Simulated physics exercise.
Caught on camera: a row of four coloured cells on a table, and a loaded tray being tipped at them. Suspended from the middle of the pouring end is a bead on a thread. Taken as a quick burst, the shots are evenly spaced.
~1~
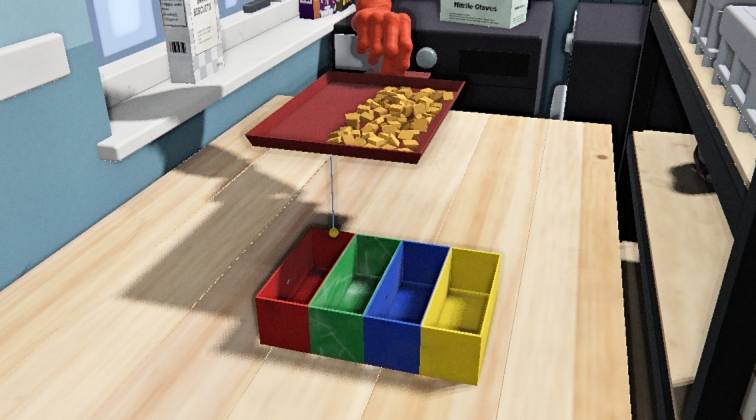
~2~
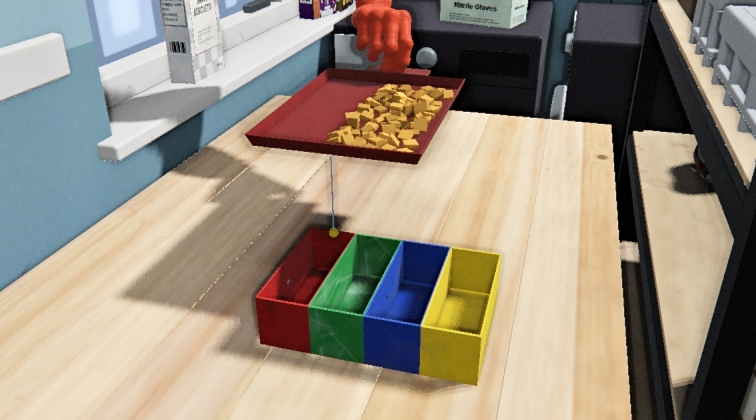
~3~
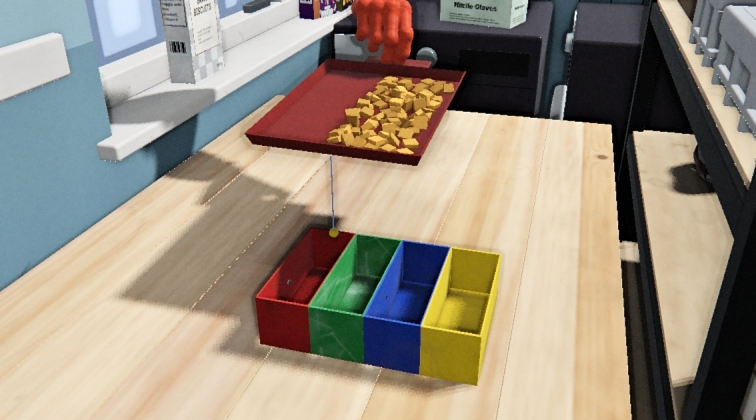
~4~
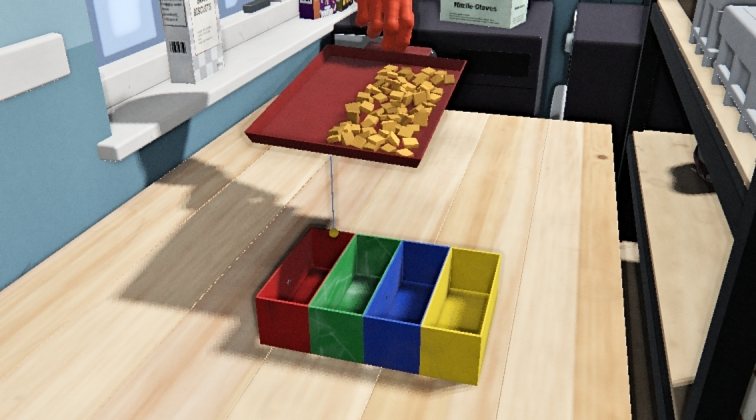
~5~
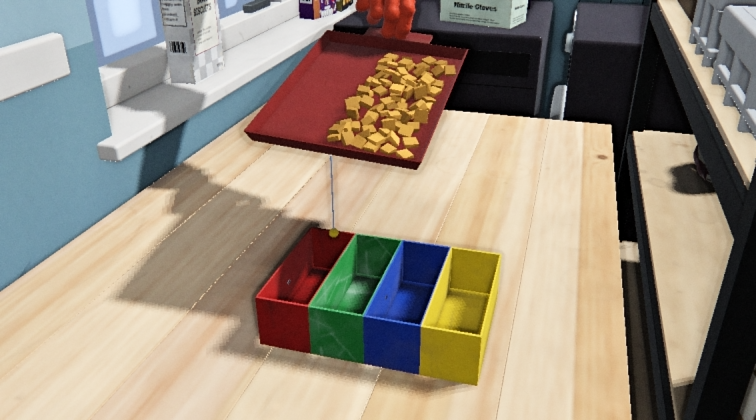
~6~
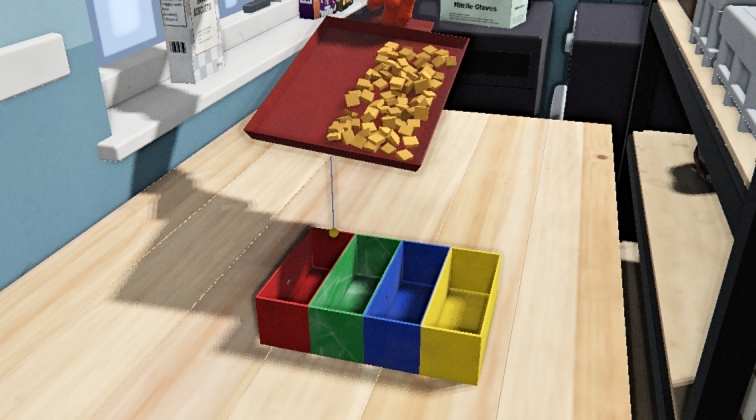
We see a red-gloved hand holding a red tray of cereal squares above a row of red, green, blue and yellow cells, a bead hanging beneath, as the tray gradually tilts toward the cells, its right front corner lowest.
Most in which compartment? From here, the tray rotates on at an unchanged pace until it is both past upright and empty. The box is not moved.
Blue compartment.
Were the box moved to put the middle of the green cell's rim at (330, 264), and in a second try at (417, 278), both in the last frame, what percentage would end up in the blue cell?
In order, 50 % and 0 %.
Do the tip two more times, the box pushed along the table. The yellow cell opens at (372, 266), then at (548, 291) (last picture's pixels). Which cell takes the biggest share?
So the first one goes to the cell in yellow and the second to red.
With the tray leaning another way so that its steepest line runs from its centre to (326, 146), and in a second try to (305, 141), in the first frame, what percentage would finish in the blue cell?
I'd say some 10 in a hundred at first, then 0 in a hundred.
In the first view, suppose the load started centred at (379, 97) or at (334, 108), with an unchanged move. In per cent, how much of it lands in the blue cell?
Try 1: 50 %; try 2: 50 %.
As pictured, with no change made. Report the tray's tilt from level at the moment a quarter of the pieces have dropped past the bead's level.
Roughly 75 degrees of turn.
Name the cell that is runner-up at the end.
It's the green cell.
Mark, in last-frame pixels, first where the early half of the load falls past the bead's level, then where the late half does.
Early half: (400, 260); late half: (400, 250).
Soon, tray tipped steeply; all on the tray.
A while on, tray tipped right over; a stray few on the tray; about half in the blue cell; about a third in the green cell; a small part in the yellow cell; a stray few in the red cell; a small part falling or outside the box.
Towards the end, tray tipped past a quarter turn; about half in the blue cell; about a third in the green cell; a small part in the yellow cell; a stray few in the red cell; a stray few falling or outside the box.
Finally, tray tipped past a quarter turn; about half in the blue cell; about a third in the green cell; a small part in the yellow cell; a stray few in the red cell; a stray few outside the box.
